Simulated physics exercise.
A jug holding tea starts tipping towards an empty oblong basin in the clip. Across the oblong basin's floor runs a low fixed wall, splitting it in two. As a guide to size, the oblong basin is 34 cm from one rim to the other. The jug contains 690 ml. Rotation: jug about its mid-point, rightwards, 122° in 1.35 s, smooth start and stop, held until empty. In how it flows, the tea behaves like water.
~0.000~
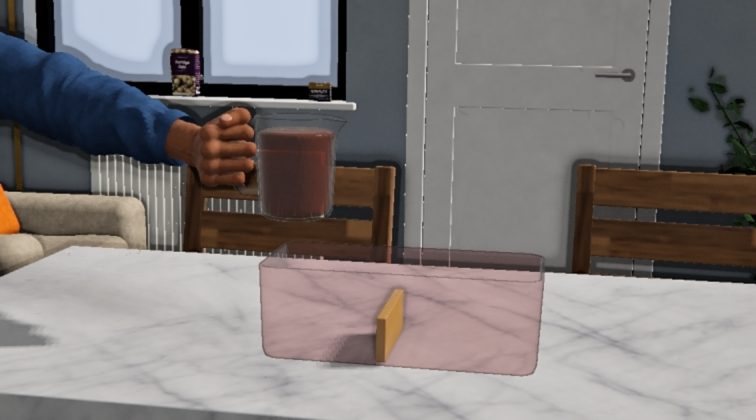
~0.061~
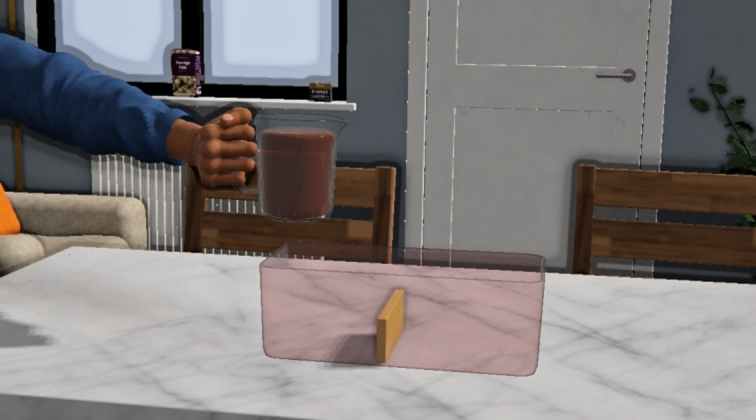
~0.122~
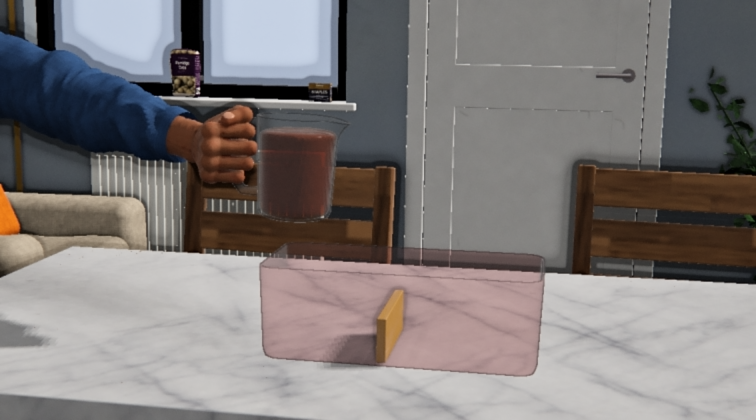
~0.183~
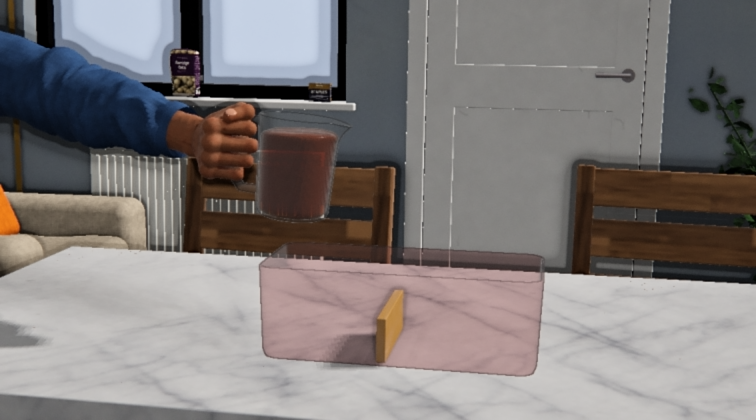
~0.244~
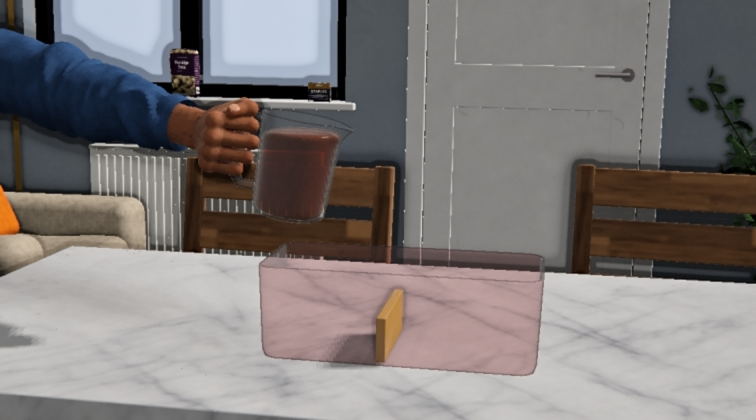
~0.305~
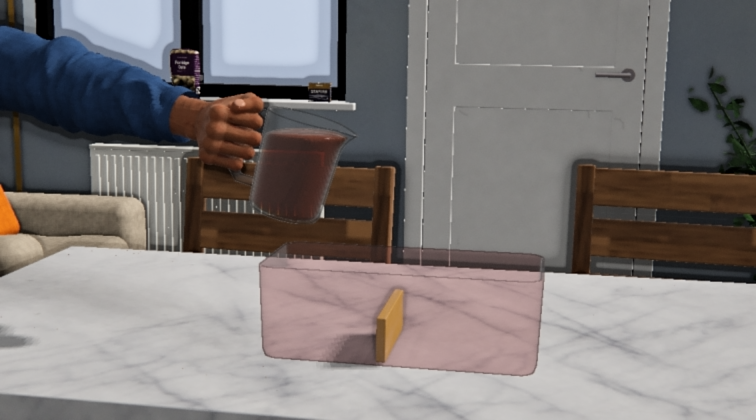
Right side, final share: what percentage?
57 per cent.
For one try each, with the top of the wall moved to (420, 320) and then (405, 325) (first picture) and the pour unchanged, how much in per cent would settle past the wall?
10 % and 45 %.
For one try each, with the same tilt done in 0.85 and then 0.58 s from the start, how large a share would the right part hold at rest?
The first try gives around 40 percent, the second around 25 percent.
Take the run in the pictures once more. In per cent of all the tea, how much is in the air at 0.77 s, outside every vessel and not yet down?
Around 16 in a hundred.
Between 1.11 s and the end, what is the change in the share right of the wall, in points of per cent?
The amount climbs by around 2.
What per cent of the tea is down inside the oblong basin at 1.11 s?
It works out near 80 per cent.
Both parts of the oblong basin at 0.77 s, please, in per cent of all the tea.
0 on the left, 12 on the right, roughly.
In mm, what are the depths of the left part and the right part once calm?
On the left it stands about 14 mm, on the right about 16 mm.
Then, 0.77 s in, the tilt is 74° and 73 per cent is still to pour, 0 is left of the wall and 11 right of it.
Then, 1.11 s in, the tilt is 113° and 13 per cent is still to pour, 24 is left of the wall and 55 right of it.
Then, 1.46 s in, the tilt is 122° and 0 per cent is still to pour, 43 is left of the wall and 56 right of it.
Then, 1.85 s in, the tilt is 122° and 0 per cent is still to pour, 43 is left of the wall and 57 right of it.
Finally, 43 per cent lies left of the wall, 57 right of it and 1 outside.
